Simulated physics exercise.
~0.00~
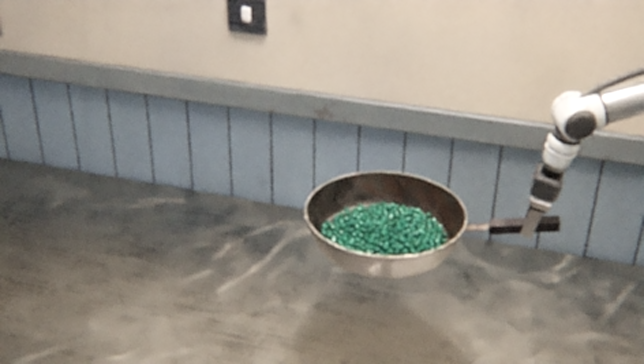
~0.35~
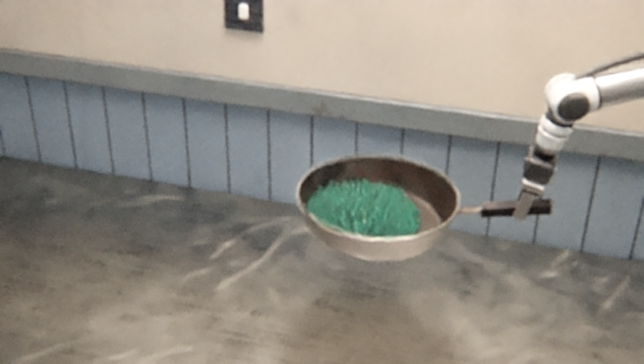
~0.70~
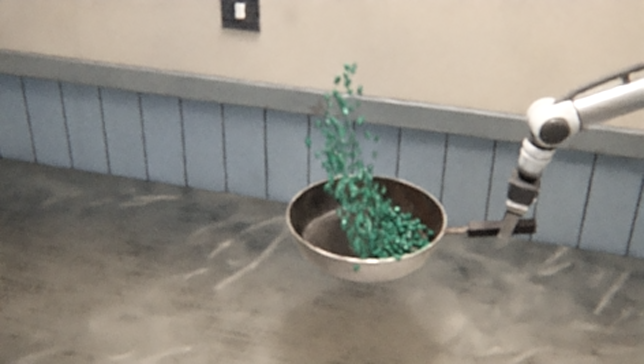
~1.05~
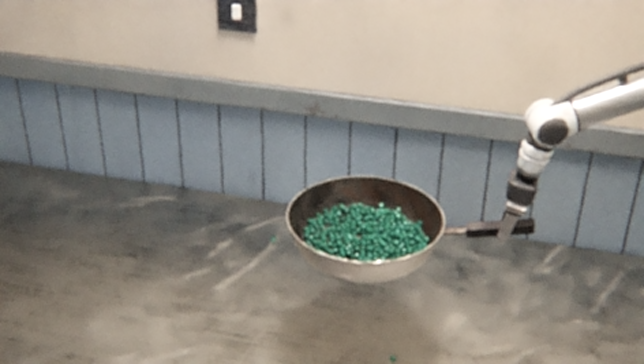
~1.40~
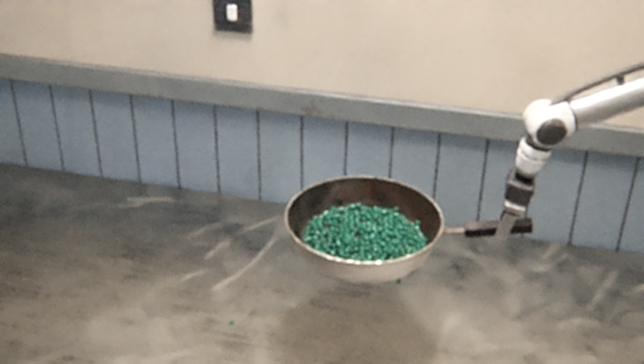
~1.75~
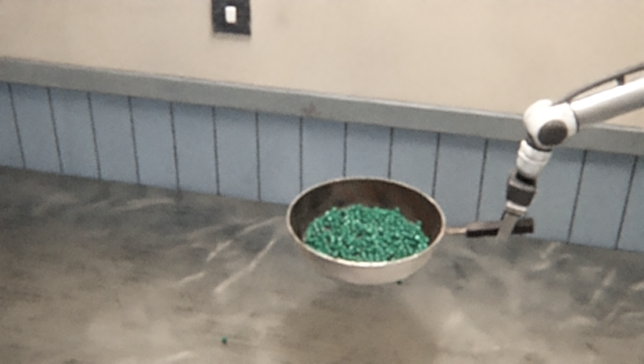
In the video, a robotic arm holds a frying pan of green beads above a grey surface, shifts it slightly left and up, then drops it level, tossing the beads into the air. Nearly all land back in the pan, which stays still, with a stray bead on the surface.
